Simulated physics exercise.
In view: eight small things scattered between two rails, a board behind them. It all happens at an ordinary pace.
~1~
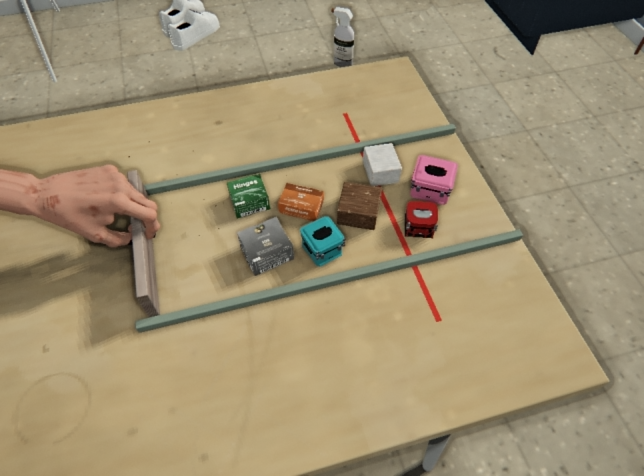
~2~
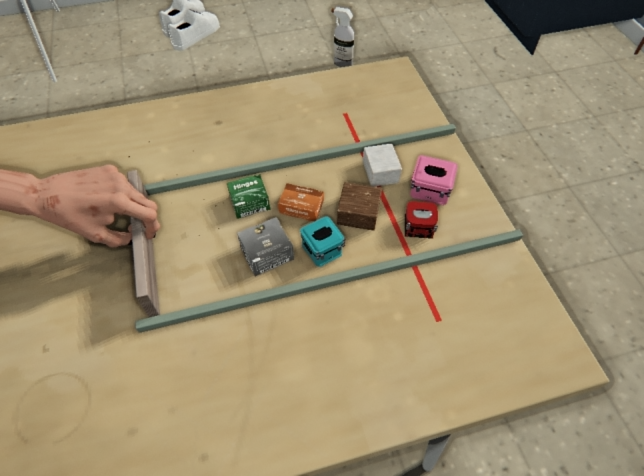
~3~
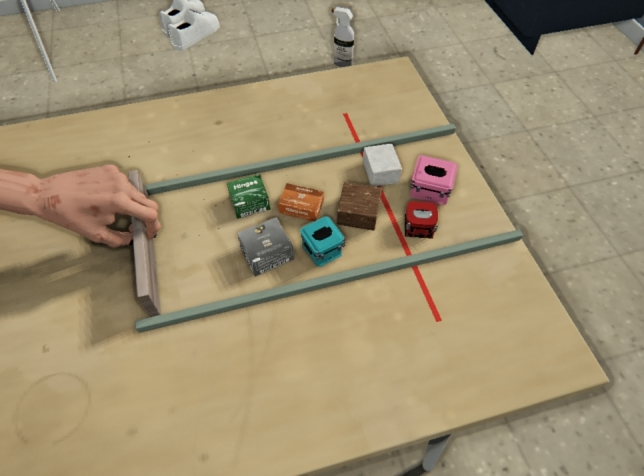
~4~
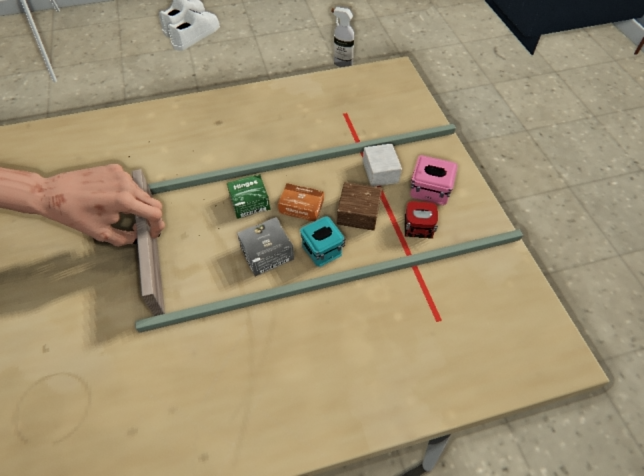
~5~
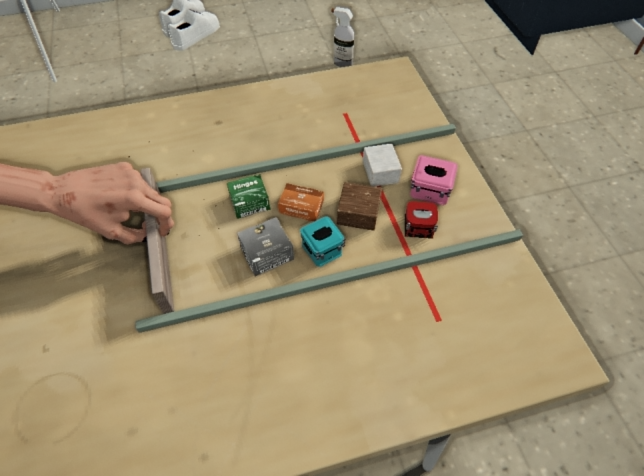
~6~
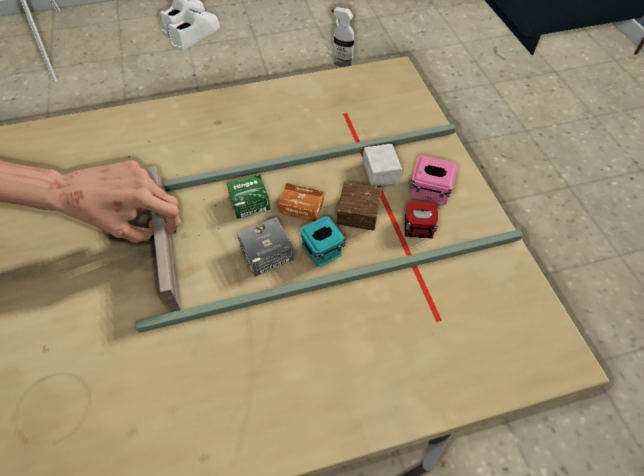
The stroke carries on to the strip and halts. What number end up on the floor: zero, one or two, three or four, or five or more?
The number that fall off is zero.
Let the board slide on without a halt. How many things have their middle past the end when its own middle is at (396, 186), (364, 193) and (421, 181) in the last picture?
The counts: 0, 0 and 2.
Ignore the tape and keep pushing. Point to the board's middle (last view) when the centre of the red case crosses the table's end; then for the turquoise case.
Its middle is around (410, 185) and around (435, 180).
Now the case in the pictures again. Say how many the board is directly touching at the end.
In contact: 3.
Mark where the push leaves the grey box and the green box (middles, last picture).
About (420, 222), and the other about (386, 160).
Early on, none off yet; pink case at rest near (433, 180); red case at rest near (421, 220); white block at rest near (382, 165).
Finally, the number that fall off is zero.
